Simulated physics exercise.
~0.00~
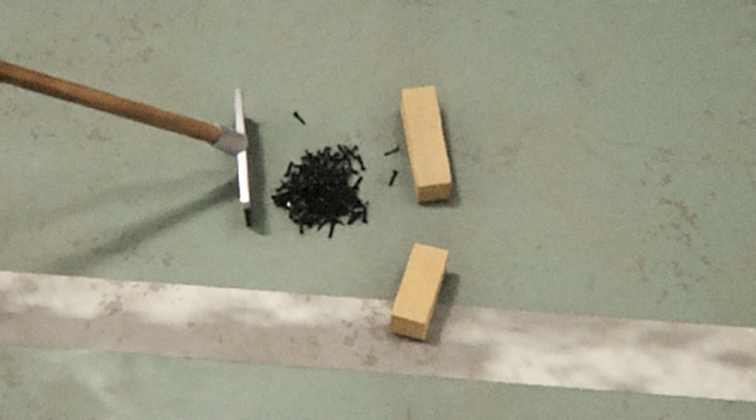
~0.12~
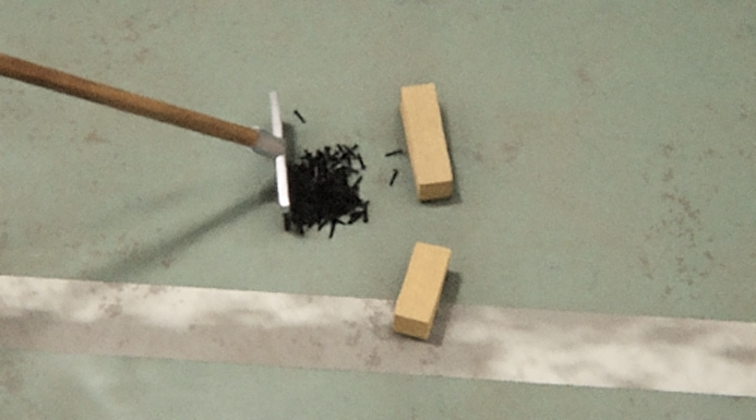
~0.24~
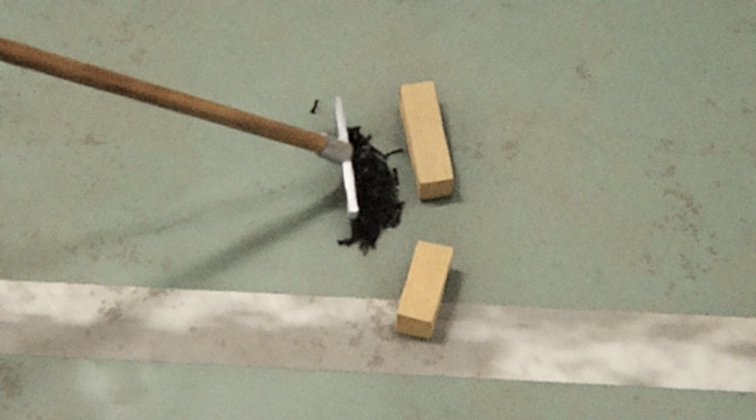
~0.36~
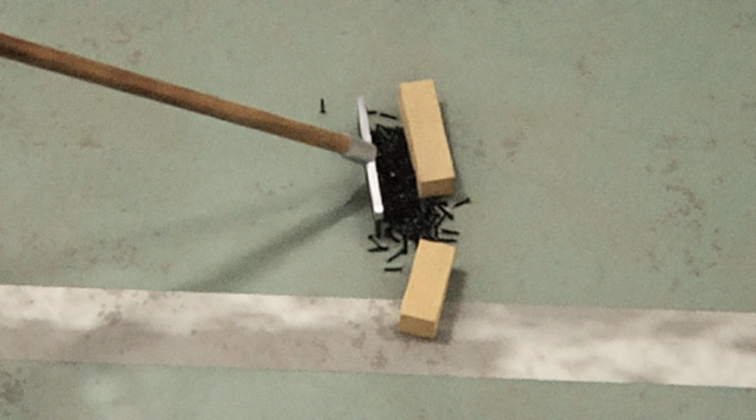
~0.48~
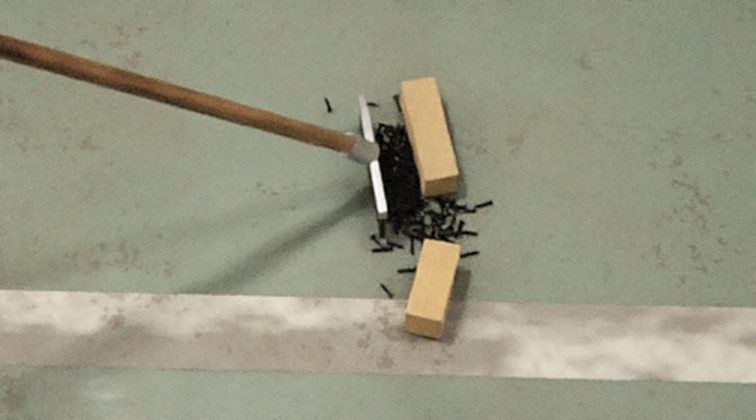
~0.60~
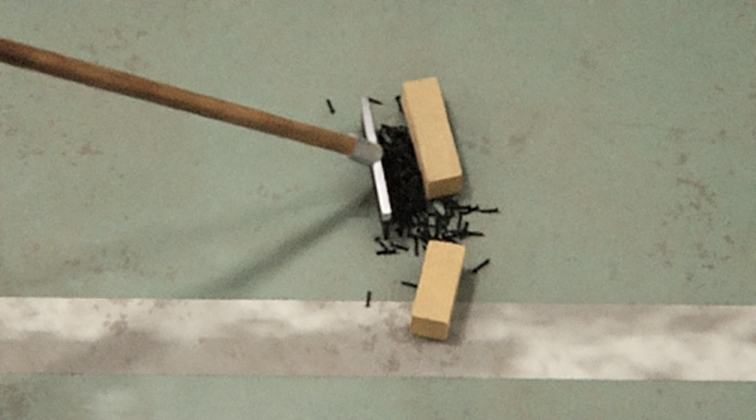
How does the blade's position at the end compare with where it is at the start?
At the start the blade stands to the left of the pile, well away from the wooden blocks. By the end it is further to the right, close to the upper block with the black pieces bunched up against it.
